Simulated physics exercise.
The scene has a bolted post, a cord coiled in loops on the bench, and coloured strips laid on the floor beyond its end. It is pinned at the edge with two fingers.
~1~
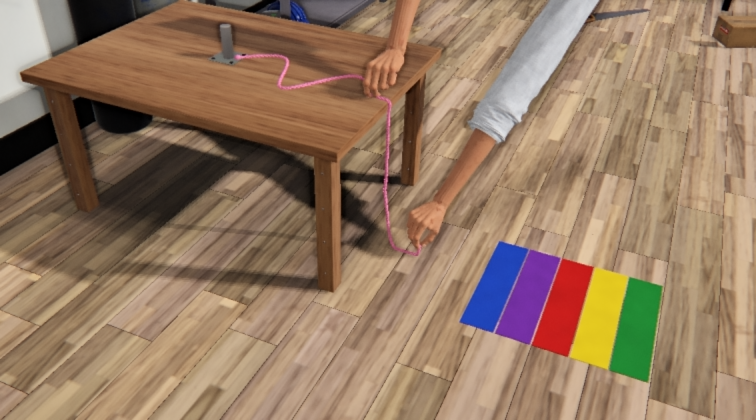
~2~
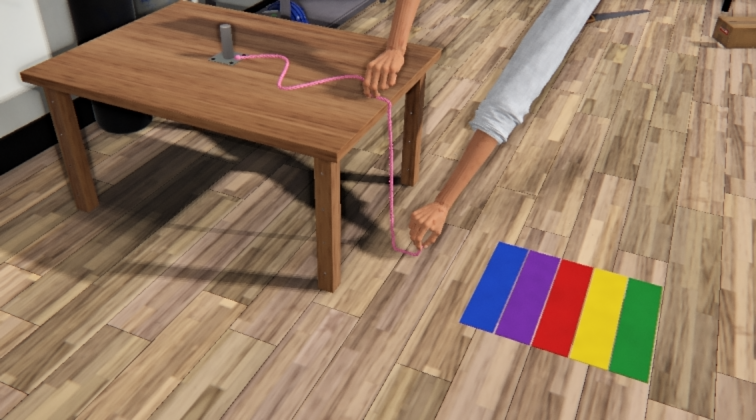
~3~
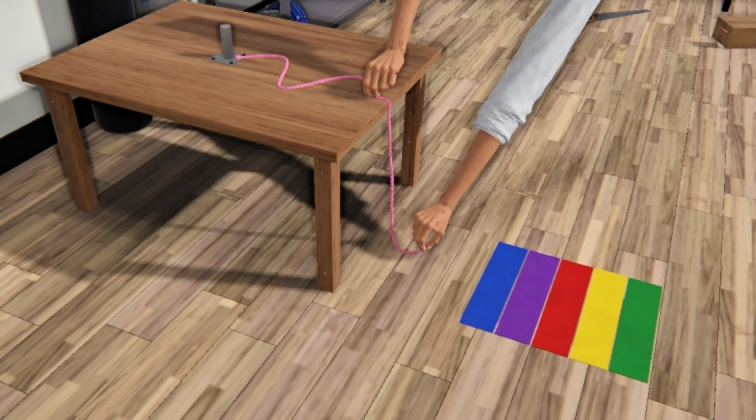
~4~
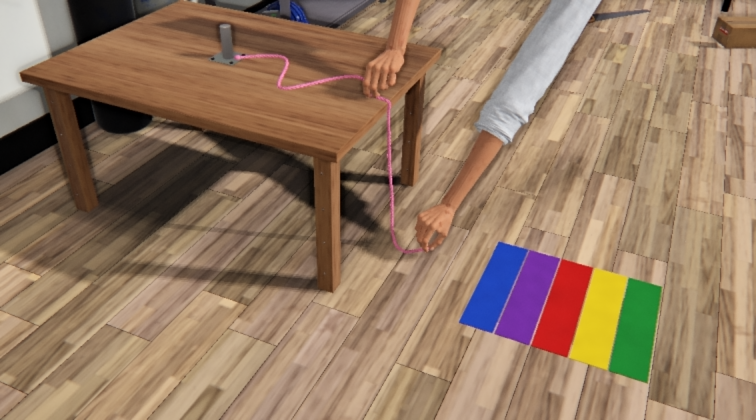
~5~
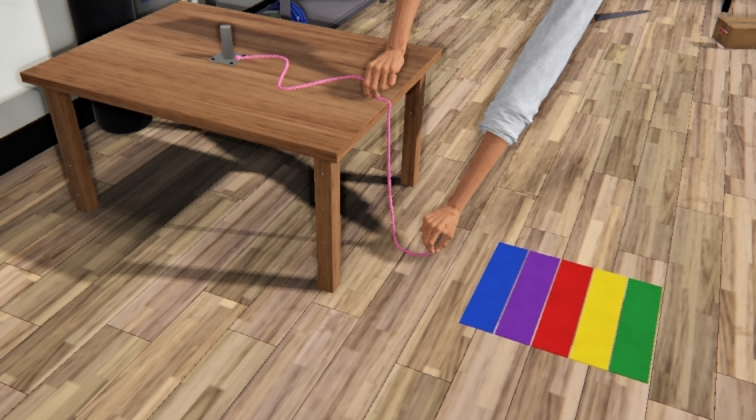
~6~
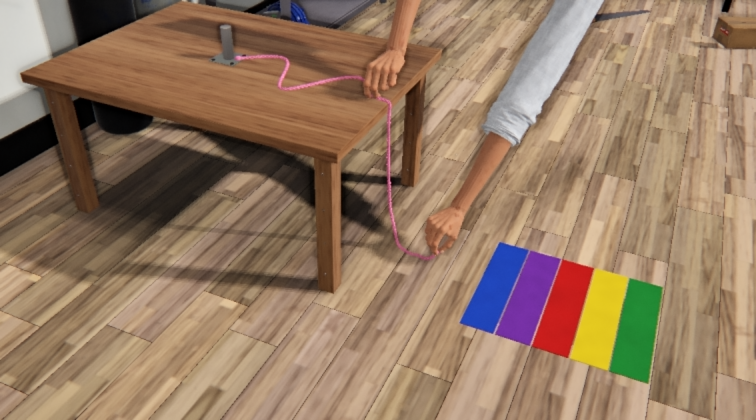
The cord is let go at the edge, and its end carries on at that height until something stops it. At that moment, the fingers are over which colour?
Over the green one.
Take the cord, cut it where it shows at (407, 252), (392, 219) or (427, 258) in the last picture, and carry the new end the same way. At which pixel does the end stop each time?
In that order: (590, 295), (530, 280) and (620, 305).
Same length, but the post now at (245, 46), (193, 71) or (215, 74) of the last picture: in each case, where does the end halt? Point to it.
The places are (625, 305), (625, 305) and (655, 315).
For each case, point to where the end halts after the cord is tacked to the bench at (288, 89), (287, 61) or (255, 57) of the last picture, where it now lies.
Those spots come out as (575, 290), (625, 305) and (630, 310).
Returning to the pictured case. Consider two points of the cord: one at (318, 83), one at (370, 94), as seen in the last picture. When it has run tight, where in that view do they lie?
I'd put the first at about (376, 96) and the other at about (445, 145).
Early on, end near (580, 293); over red.
Midway, end near (618, 304); over yellow.
At the end of the slack, end near (641, 311); over green. It halts on the green strip.
